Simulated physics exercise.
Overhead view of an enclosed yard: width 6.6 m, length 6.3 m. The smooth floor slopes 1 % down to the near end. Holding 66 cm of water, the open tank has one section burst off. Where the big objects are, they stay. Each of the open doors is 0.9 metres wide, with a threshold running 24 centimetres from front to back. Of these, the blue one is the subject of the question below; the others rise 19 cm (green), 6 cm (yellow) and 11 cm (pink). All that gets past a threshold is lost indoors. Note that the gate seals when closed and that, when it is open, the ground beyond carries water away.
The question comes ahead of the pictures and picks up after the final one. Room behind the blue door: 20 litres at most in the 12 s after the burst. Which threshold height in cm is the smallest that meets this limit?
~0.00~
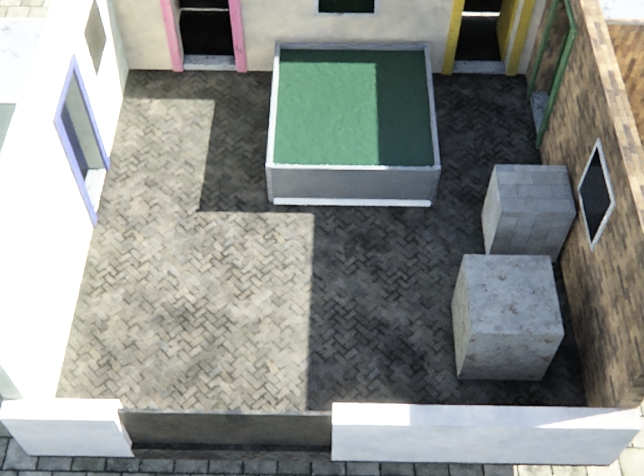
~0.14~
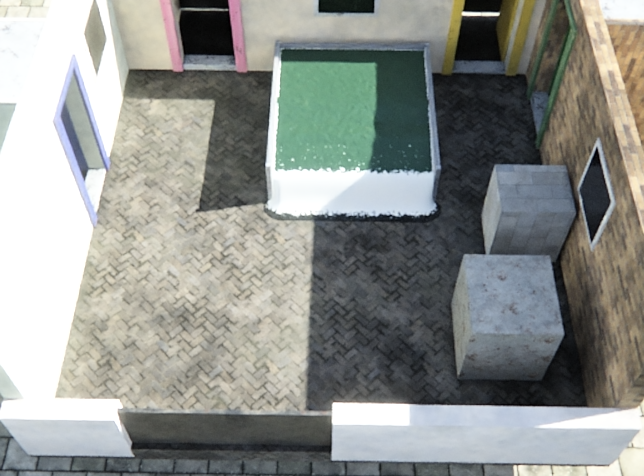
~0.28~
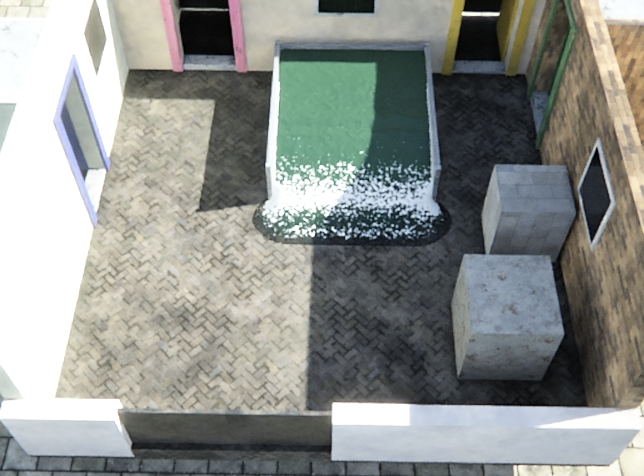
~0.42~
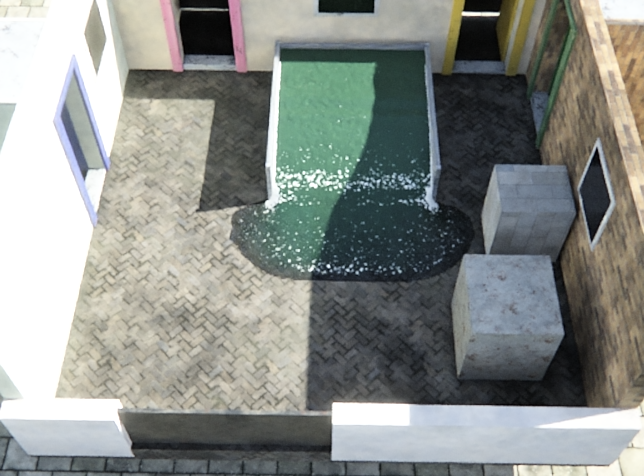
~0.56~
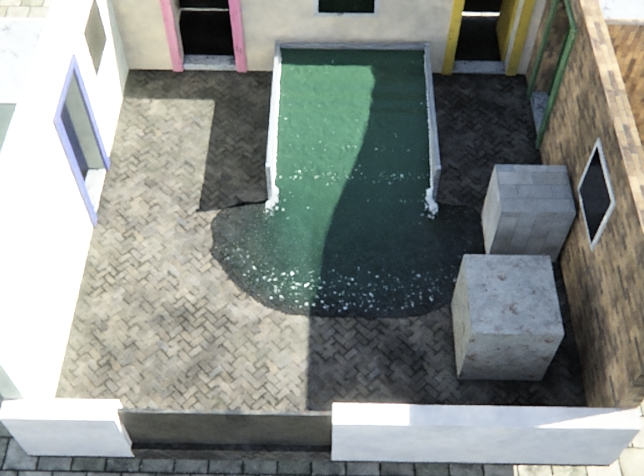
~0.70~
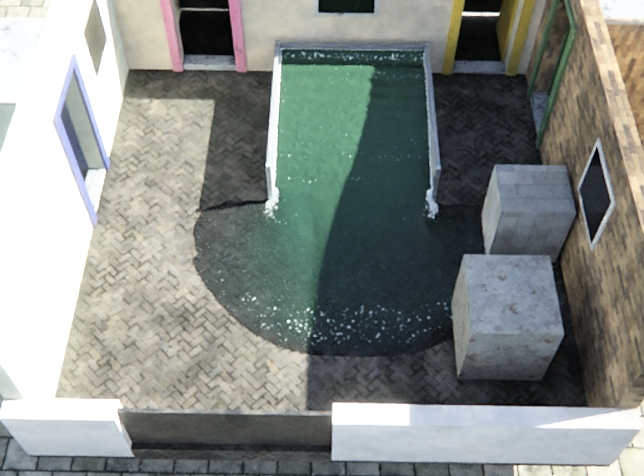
A height of roughly 8.5 cm.
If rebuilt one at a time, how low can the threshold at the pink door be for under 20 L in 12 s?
Pink door, minimum about 13.5 cm.
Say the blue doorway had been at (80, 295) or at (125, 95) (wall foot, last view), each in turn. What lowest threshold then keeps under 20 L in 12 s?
About 14.5 cm for the first and 16 cm for the second.
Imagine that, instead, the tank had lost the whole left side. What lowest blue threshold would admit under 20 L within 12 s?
At least roughly 32 centimetres tall.
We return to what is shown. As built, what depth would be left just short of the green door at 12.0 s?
3.5 cm.
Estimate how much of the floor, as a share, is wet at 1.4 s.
About 45 per cent.
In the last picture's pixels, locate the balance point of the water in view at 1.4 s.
The water is centred near (350, 199).
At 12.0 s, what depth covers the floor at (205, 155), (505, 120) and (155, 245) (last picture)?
Depth: About 11, 3, 9 cm.
After 1.4 s water covers 45 % of the floor, deepest (38 cm) near (346, 433); it has not reached the blue door.
After 3.0 s water covers 55 % of the floor, deepest (44 cm) near (63, 428); it has not reached the blue door.
After 12.0 s water covers 100 % of the floor, deepest (16 cm) near (269, 85); 12 cm at the blue door, 40 litres in over its 7 cm threshold.
At the blue door as built, the water arrived by 4.0 s and peaked near 13 cm at 11.8 s.
Run again over the same 12 s with other heights there, 46 litres in over 6.5 cm, 12 litres over 9.5 cm. The limit of 20 litres is kept from about 8.5 cm up.
